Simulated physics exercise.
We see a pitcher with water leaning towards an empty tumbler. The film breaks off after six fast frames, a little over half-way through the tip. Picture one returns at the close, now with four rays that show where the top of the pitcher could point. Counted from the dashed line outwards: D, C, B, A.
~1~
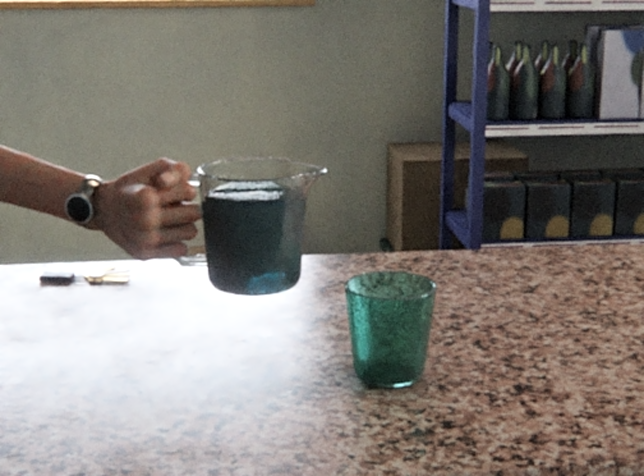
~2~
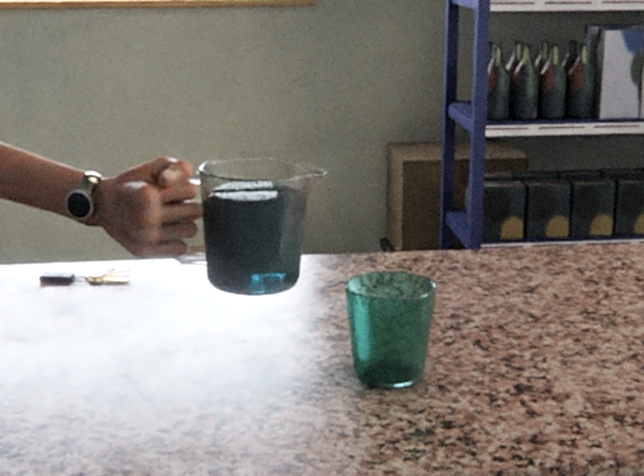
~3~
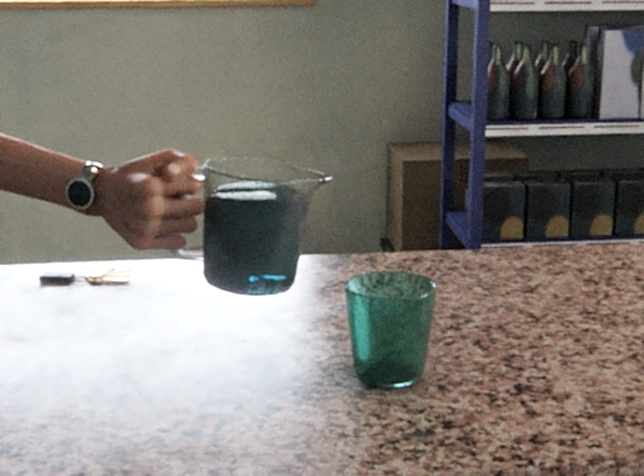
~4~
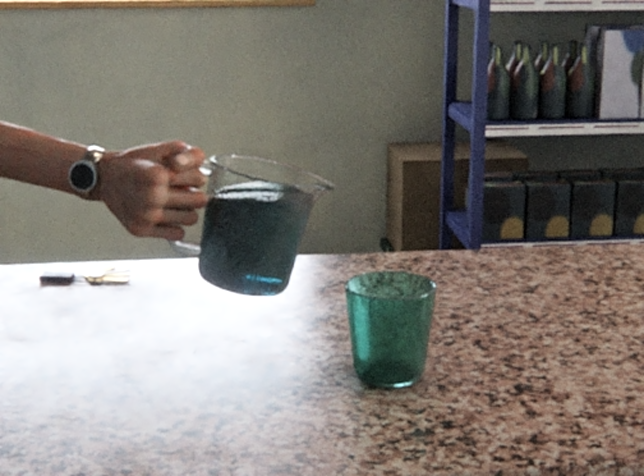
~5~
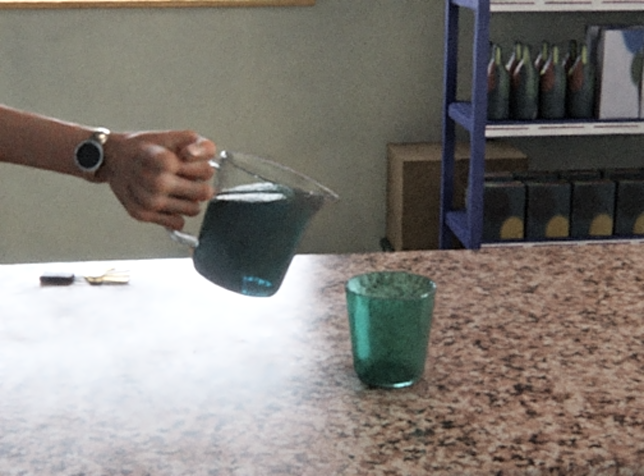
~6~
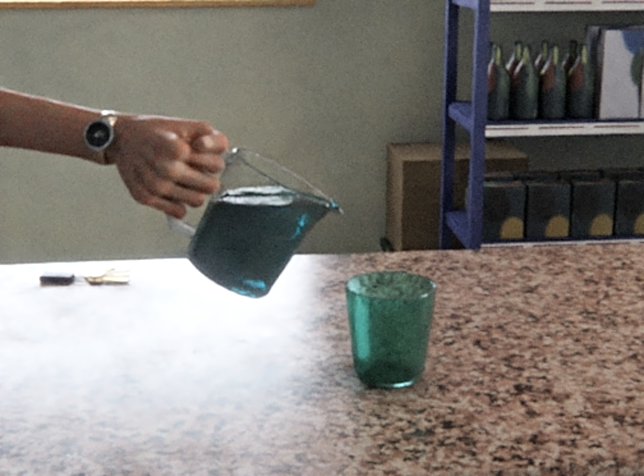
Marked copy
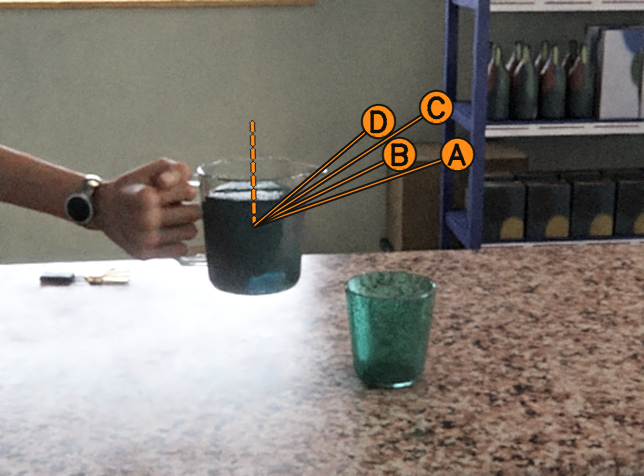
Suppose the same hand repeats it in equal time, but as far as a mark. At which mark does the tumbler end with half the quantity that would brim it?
Choose C.
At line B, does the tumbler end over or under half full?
Over half.
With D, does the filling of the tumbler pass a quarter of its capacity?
Yes, clearly.
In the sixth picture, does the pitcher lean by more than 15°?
Yes, it does.
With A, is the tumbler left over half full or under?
Over half.
On the marked copy, A at (441, 160); B at (383, 162); C at (421, 116); D at (365, 132).
With A, the tumbler ends with about 80 % of what it can hold; 5 % of the water is spilt.
With B, the tumbler ends with about 68 % of what it can hold.
With C, the tumbler ends with about 51 % of what it can hold.
With D, the tumbler ends with about 37 % of what it can hold.
